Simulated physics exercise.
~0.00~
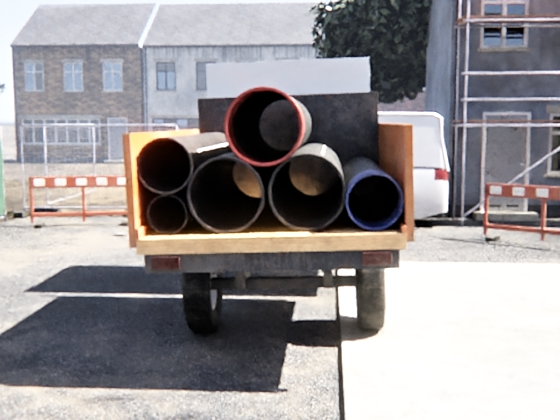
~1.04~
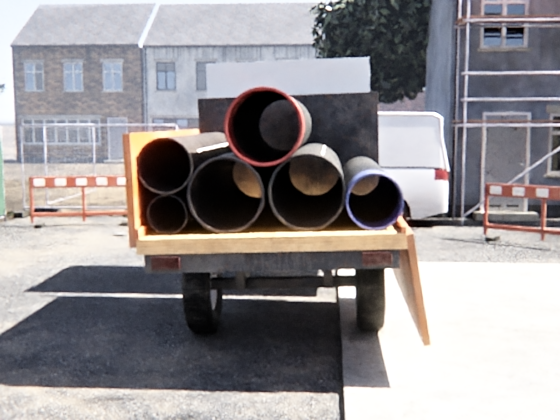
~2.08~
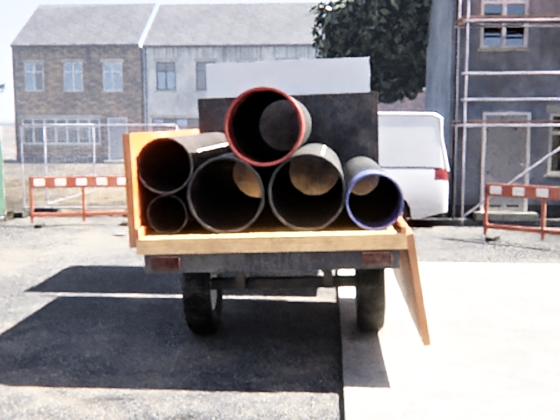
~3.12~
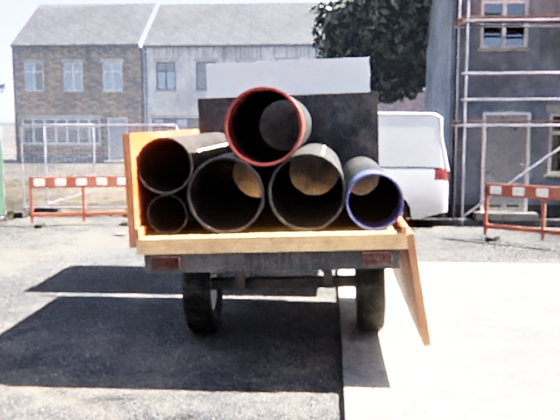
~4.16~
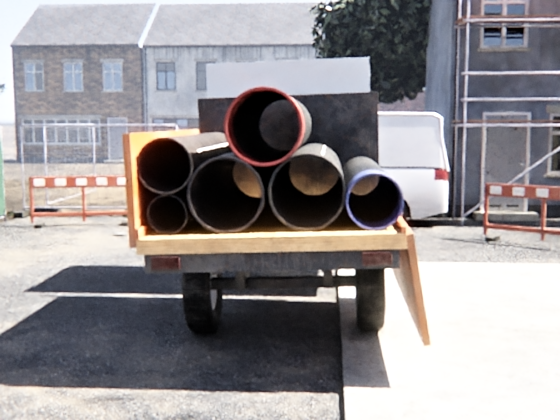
Six dark, hollow pipes lie stacked on the flatbed of a parked lorry, seen from directly behind in a sunlit yard. A red-rimmed pipe rests on top of the others, and a blue-rimmed one sits at the right end of the bottom row, between upright wooden side boards. Behind stand brick houses, a white vehicle, red and white barriers and scaffolding. The right board drops open and hangs below the deck, while the left one stays up. No pipe rolls off, and the whole load remains in place at the end.
